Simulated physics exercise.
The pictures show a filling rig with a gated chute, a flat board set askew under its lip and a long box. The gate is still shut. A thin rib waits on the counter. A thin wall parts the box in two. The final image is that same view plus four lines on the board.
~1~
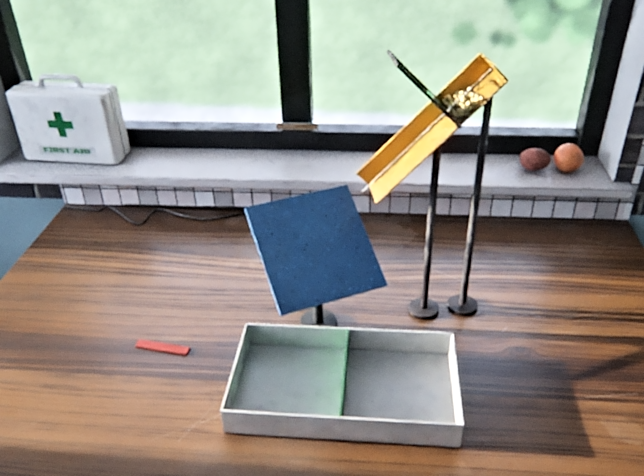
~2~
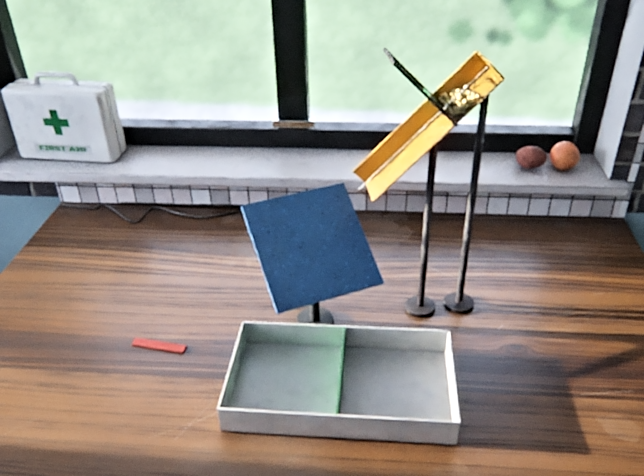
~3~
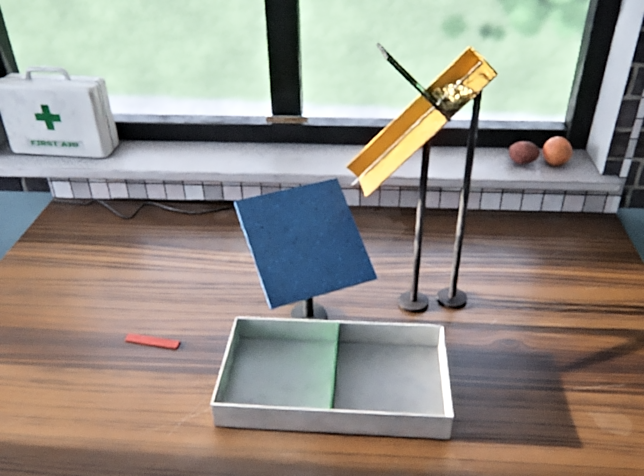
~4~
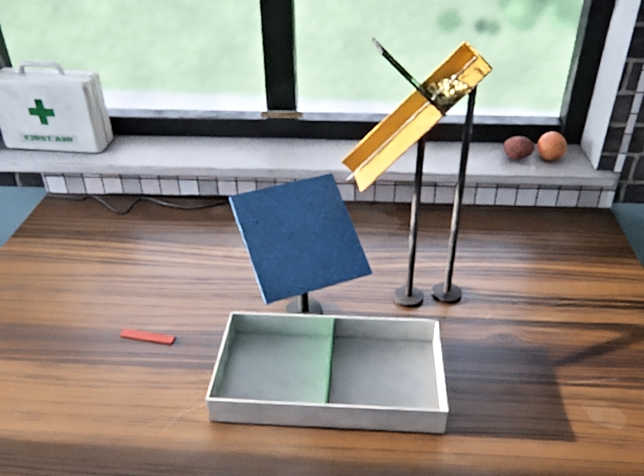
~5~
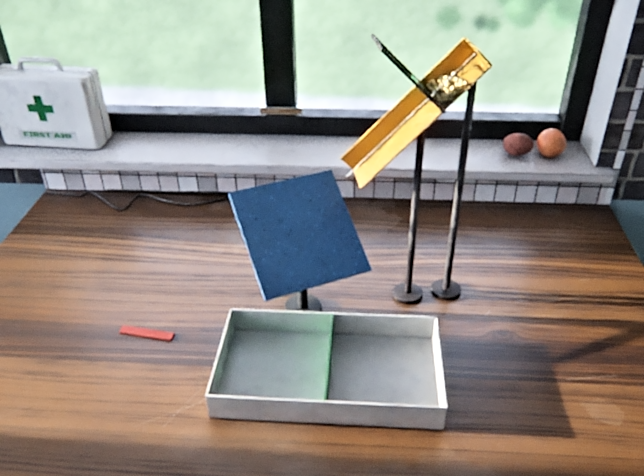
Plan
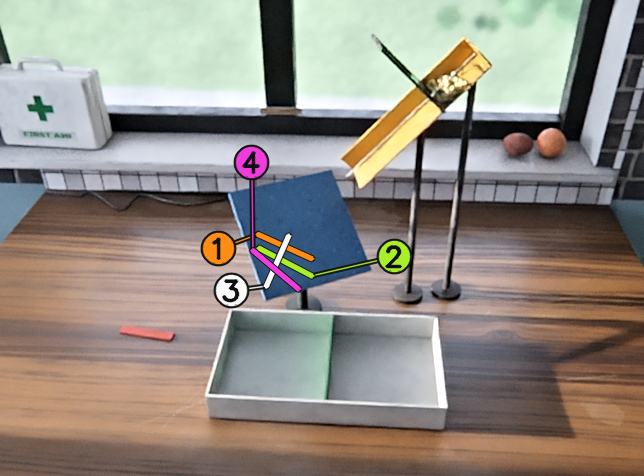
In this clip, a yellow chute with its gate shut on pale beans slopes above a tilted blue board and a divided box on a wooden counter; nothing moves except the view, which shifts slightly.
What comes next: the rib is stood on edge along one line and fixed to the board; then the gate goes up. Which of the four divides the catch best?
4.
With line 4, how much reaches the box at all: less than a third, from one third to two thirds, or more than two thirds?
It is more than two thirds.
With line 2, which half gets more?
Right.
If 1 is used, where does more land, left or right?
The right half.
On the marked copy, line 1 from (258, 234) to (311, 258); line 2 from (259, 248) to (311, 275); line 3 from (288, 235) to (266, 286); line 4 from (252, 250) to (298, 288).
With 1, of what is caught, close to a quarter in the left half, the bulk in the right.
With 2, of what is caught, a small share in the left half, the bulk in the right.
With 3, of what is caught, the bulk in the left half, a small share in the right.
With 4, of what is caught, close to half in the left half, close to half in the right.
